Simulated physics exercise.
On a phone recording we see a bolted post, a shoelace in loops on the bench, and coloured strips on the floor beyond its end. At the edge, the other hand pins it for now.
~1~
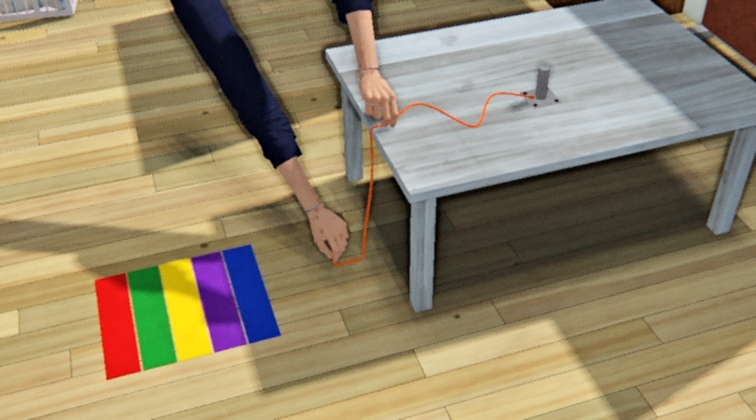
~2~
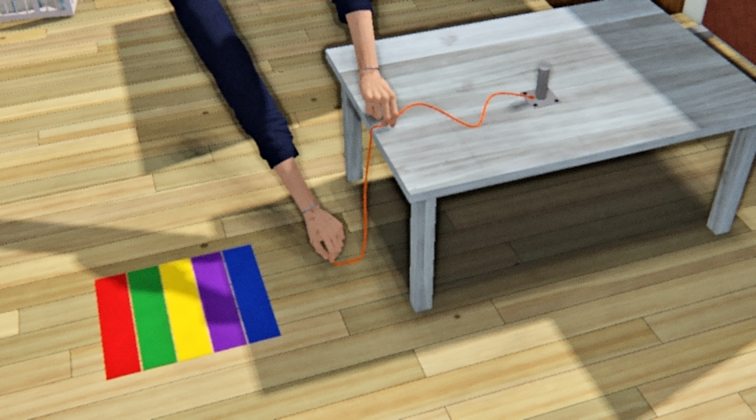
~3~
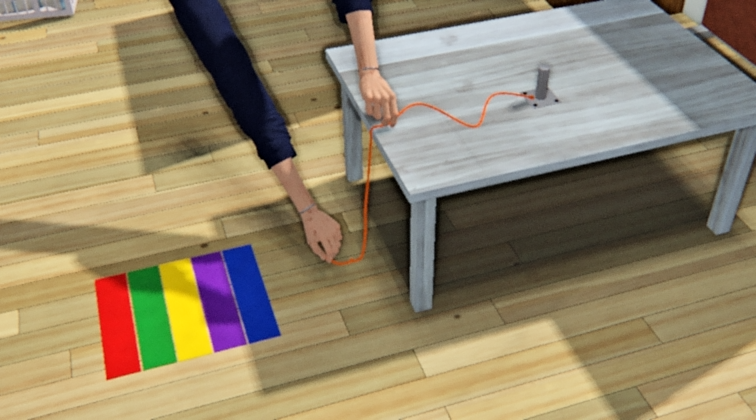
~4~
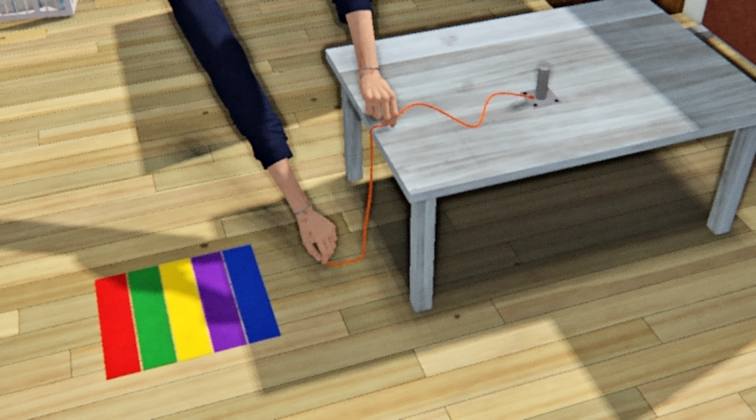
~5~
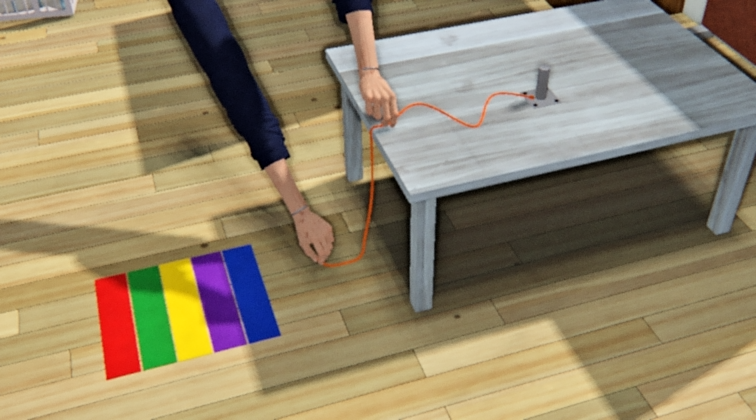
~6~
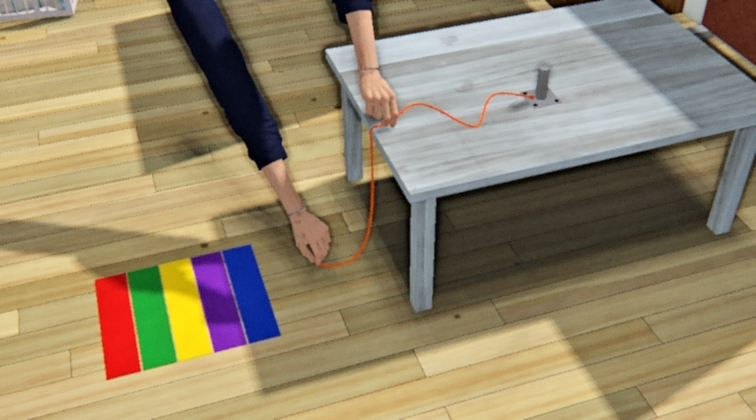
A hand holding the orange lace's lower end shifts slightly left near the coloured strips.
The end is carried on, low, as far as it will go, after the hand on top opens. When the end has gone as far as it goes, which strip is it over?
It is over the green strip.
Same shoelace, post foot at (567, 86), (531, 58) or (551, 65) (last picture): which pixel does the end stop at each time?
Try by try: (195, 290), (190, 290) and (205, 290).
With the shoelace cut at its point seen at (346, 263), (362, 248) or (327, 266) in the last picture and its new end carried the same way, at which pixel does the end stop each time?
Taking the tries in order gives (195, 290), (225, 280) and (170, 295).
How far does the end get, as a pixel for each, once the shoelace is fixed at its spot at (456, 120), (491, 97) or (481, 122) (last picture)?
(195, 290), (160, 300), (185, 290).
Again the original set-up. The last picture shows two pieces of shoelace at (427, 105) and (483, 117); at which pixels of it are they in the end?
I'd put the first at about (378, 130) and the other at about (456, 114).
A little later, end near (200, 288); over purple.
Next, end near (169, 296); over yellow.
When it is tight, end near (149, 300); over green. It halts on the green strip.
